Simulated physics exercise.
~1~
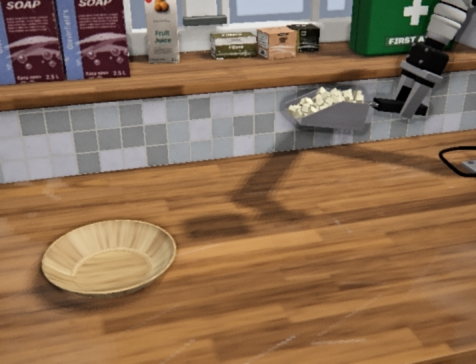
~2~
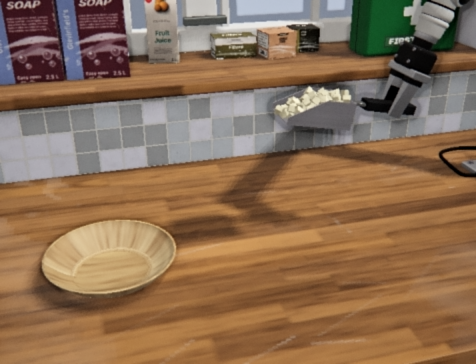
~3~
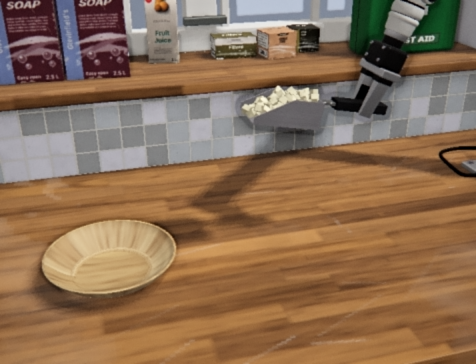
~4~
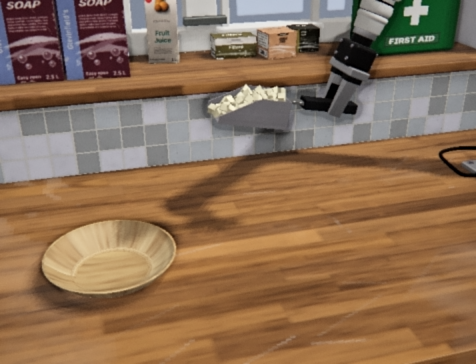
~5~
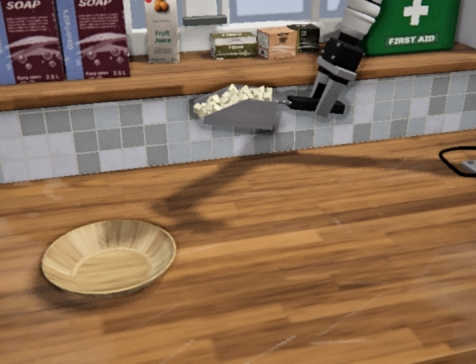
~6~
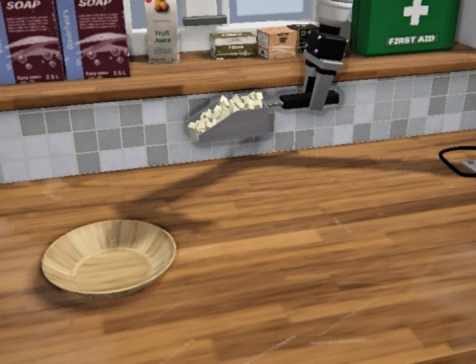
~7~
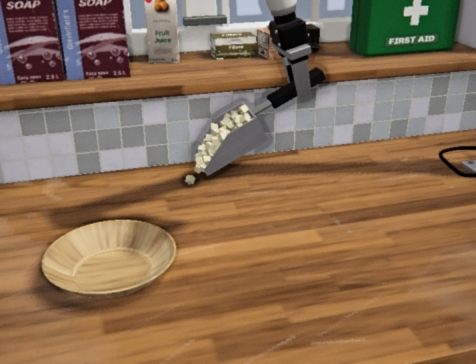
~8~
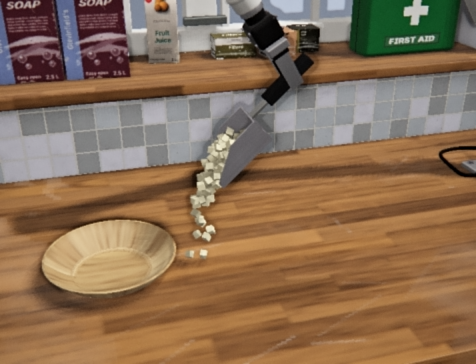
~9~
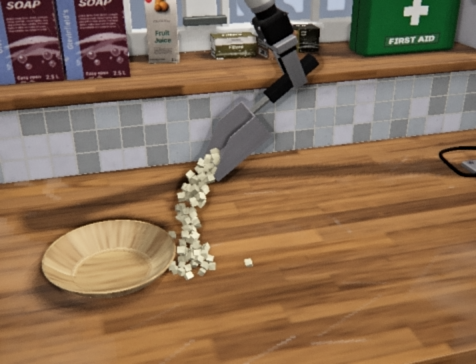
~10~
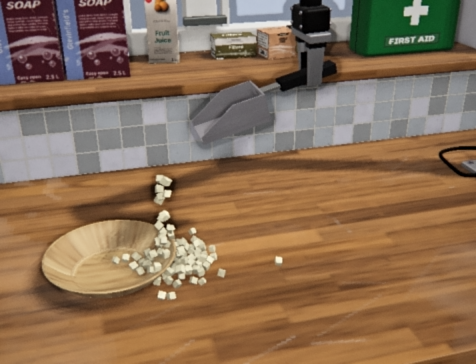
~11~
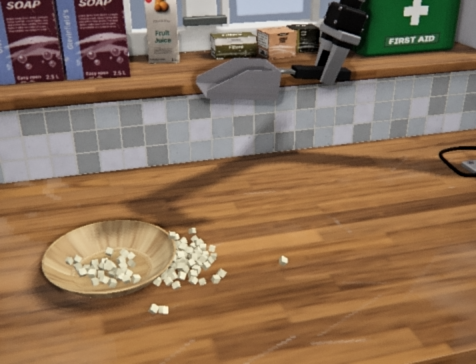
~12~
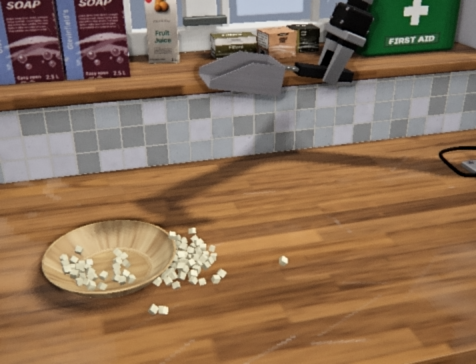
A wooden kitchen counter is seen from above at an angle, backed by grey and white tiles and a raised shelf holding soap boxes, a bottle, small packages and a green first aid box. A pale, round bowl sits at the left. From the right, a black and white robotic arm carries a grey scoop heaped with whitish cubes leftward. It tips the scoop downward, and the cubes stream out beside the bowl's right edge. The scoop levels and rises, empty. Some cubes lie in the bowl, but most rest scattered on the counter.
